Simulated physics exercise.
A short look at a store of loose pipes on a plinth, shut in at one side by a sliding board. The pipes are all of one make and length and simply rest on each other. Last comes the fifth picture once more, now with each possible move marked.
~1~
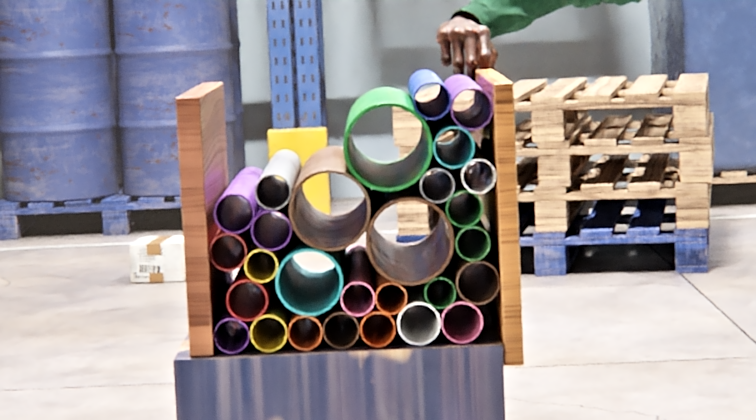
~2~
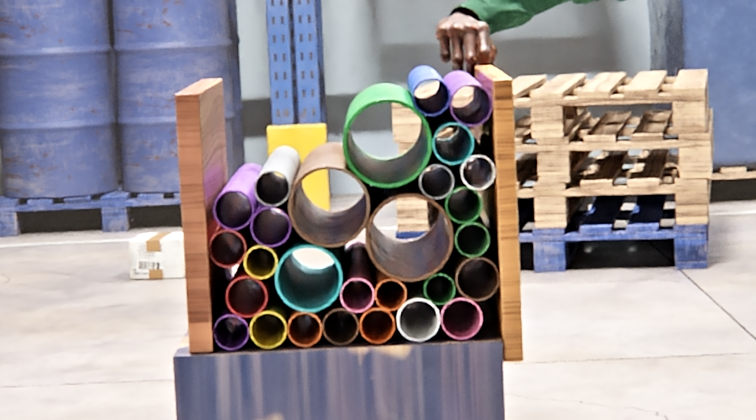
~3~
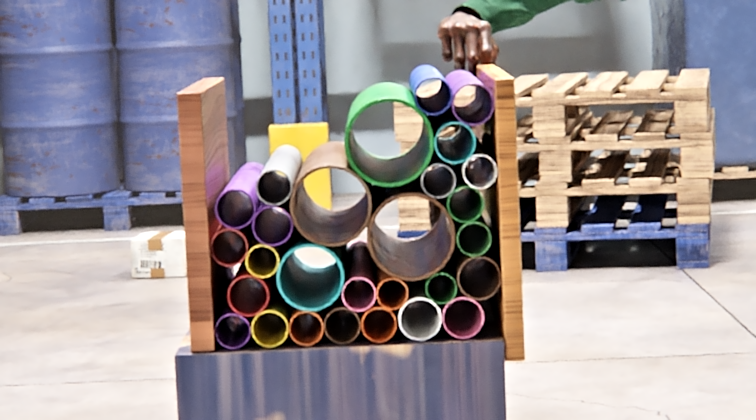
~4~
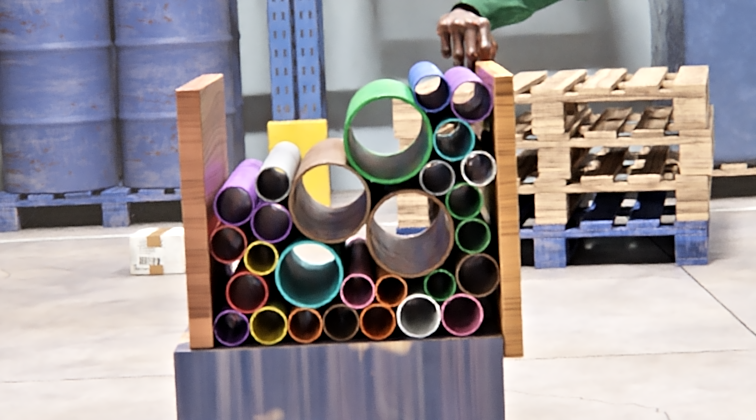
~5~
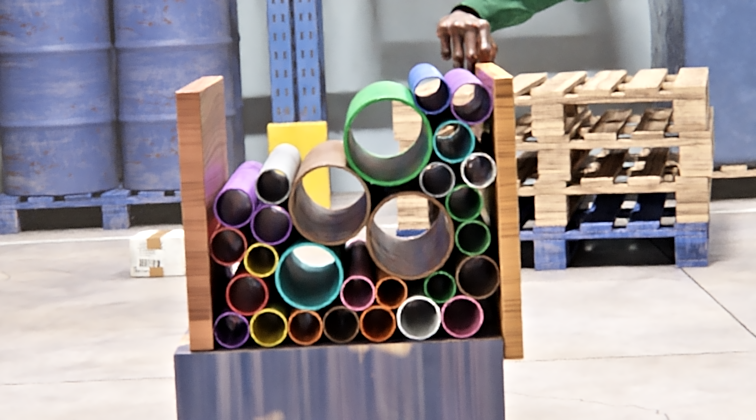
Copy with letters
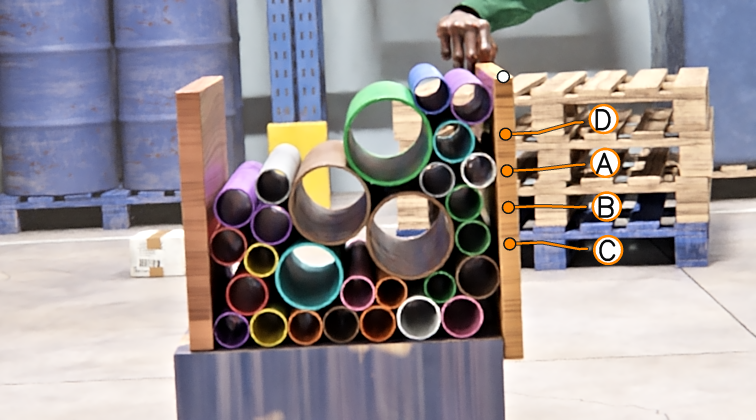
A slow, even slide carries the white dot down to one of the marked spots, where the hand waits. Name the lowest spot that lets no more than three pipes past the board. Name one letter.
A is the limit.
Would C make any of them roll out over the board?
Yes, at C.
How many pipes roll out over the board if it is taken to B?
At B the number is four.
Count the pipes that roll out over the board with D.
At D the number is none.
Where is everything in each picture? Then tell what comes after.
In the first picture, side board (496, 204); a white pipe (419, 323).
In the second picture, a white pipe (418, 320); a brown pipe (410, 238).
In the third picture, a green pipe (465, 204); a red pipe (229, 247).
In the fourth picture, a purple pipe (472, 101); side board (496, 196).
In the fifth picture, a white pipe (419, 318); a brown pipe (410, 236).
On the marked copy, A at (507, 171); B at (509, 207); C at (510, 244); D at (506, 134); the white dot at (504, 76).
With A. Early on, top of the board (494, 125).
Further on, top of the board (496, 171).
At the end, top of the board (496, 171), one out over the board.
As for the rest, B four out over the board; C more than three out over the board; D none out over the board.
